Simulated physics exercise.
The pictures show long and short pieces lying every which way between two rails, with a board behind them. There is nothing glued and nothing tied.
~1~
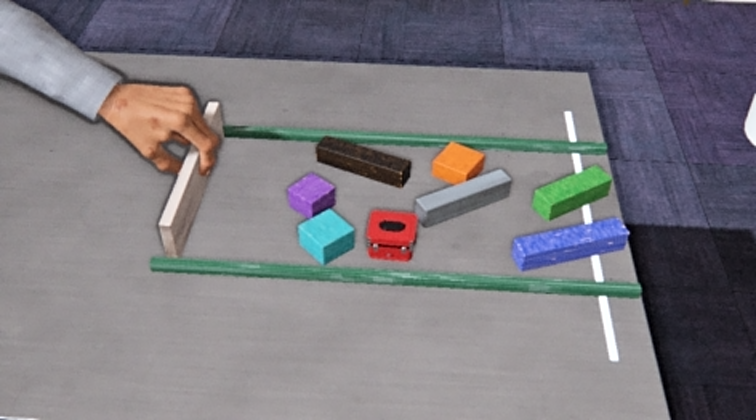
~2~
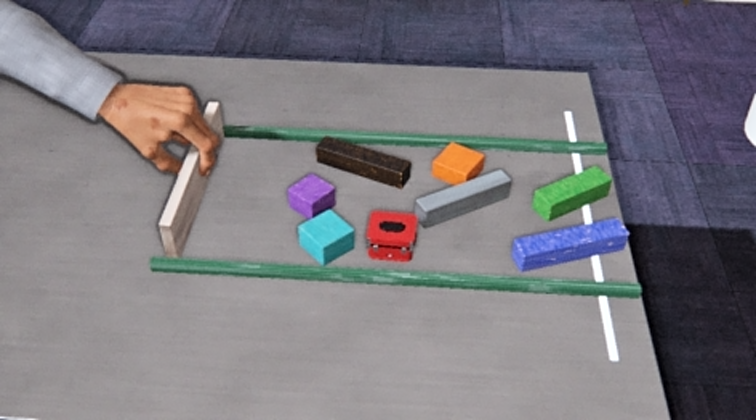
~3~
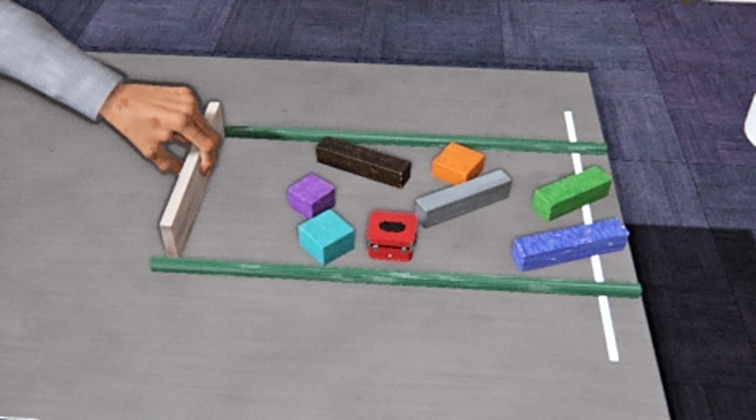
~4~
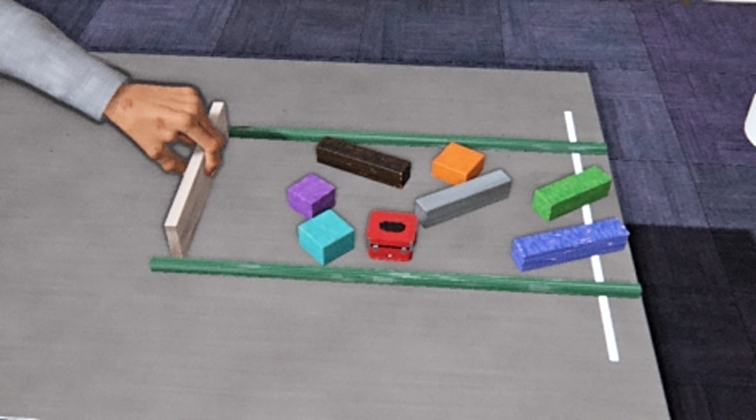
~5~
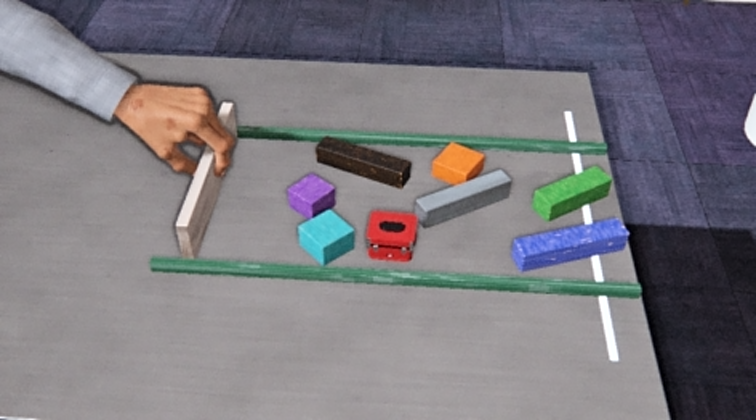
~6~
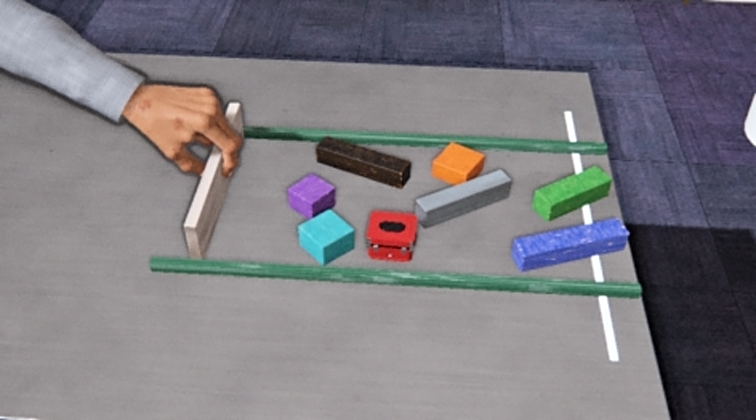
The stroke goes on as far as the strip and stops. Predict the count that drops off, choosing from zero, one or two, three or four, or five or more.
The ones that fall? Five or more of them, I think.
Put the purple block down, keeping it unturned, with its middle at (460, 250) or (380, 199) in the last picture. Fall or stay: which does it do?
In order, falls away; hangs on.
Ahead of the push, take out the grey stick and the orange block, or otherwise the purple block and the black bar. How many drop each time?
You'd get 3 in the first case and 3 in the second one.
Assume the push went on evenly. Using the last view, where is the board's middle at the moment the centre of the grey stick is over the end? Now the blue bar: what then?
Estimated middle: (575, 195), and (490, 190) for the other.
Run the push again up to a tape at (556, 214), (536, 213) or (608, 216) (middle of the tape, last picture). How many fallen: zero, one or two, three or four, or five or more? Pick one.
Taking the three tapes one at a time, the answers are 1 or 2, then just one or two, then five or more.
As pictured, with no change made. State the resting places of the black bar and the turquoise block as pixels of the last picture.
For the black bar it's (618, 182), and for the turquoise block it's (621, 266).
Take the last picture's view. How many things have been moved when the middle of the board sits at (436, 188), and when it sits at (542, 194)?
By then 7, and later 8.
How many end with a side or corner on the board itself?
My count gives 3.
Soon after, none off yet; green bar at rest near (572, 193); blue bar at rest near (570, 245); grey stick moving near (468, 201).
At rest, the number that fall off is five or more; fallen, red case, orange block, grey stick, blue bar and green bar.
